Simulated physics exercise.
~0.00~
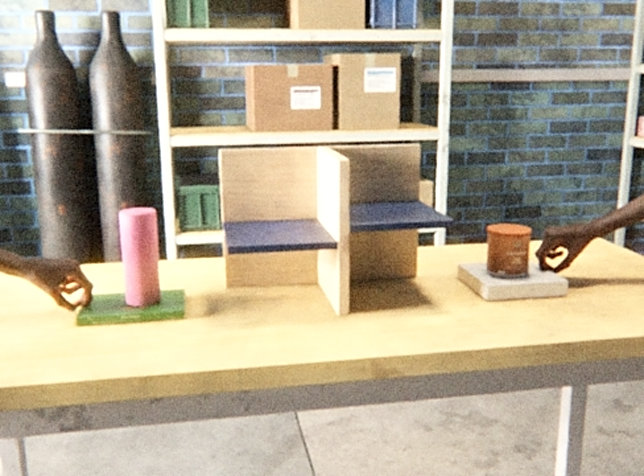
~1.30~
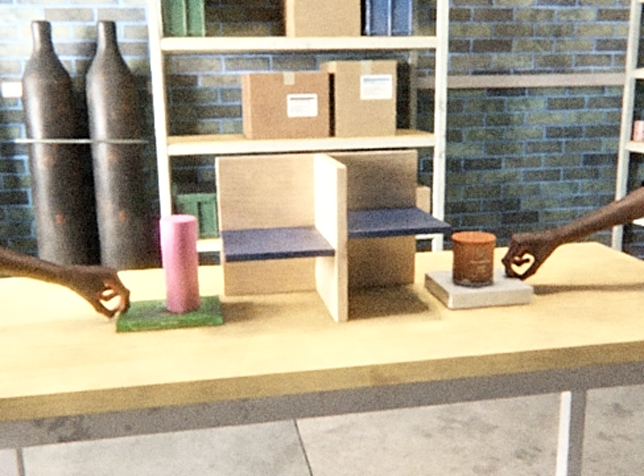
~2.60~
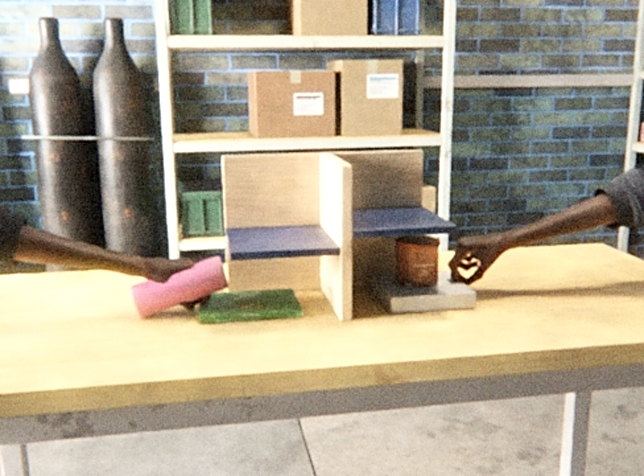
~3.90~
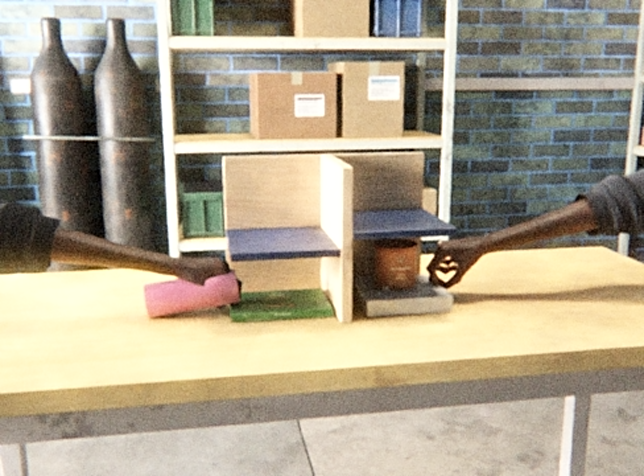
Two hands push small loaded slabs toward a wooden divider with low blue shelves on a pale yellow table, seen from the front in a slightly swaying view of a storeroom with blue brick, boxes and dark cylinders. At left, an upright pink candle stands on a green slab; at right, an orange pot sits on a white tray. As both slide inward, the candle meets the left shelf, tips back and falls on its side. The green slab continues beneath the shelf, leaving the candle lying behind it, while the pot passes under the right shelf, still upright on its tray.
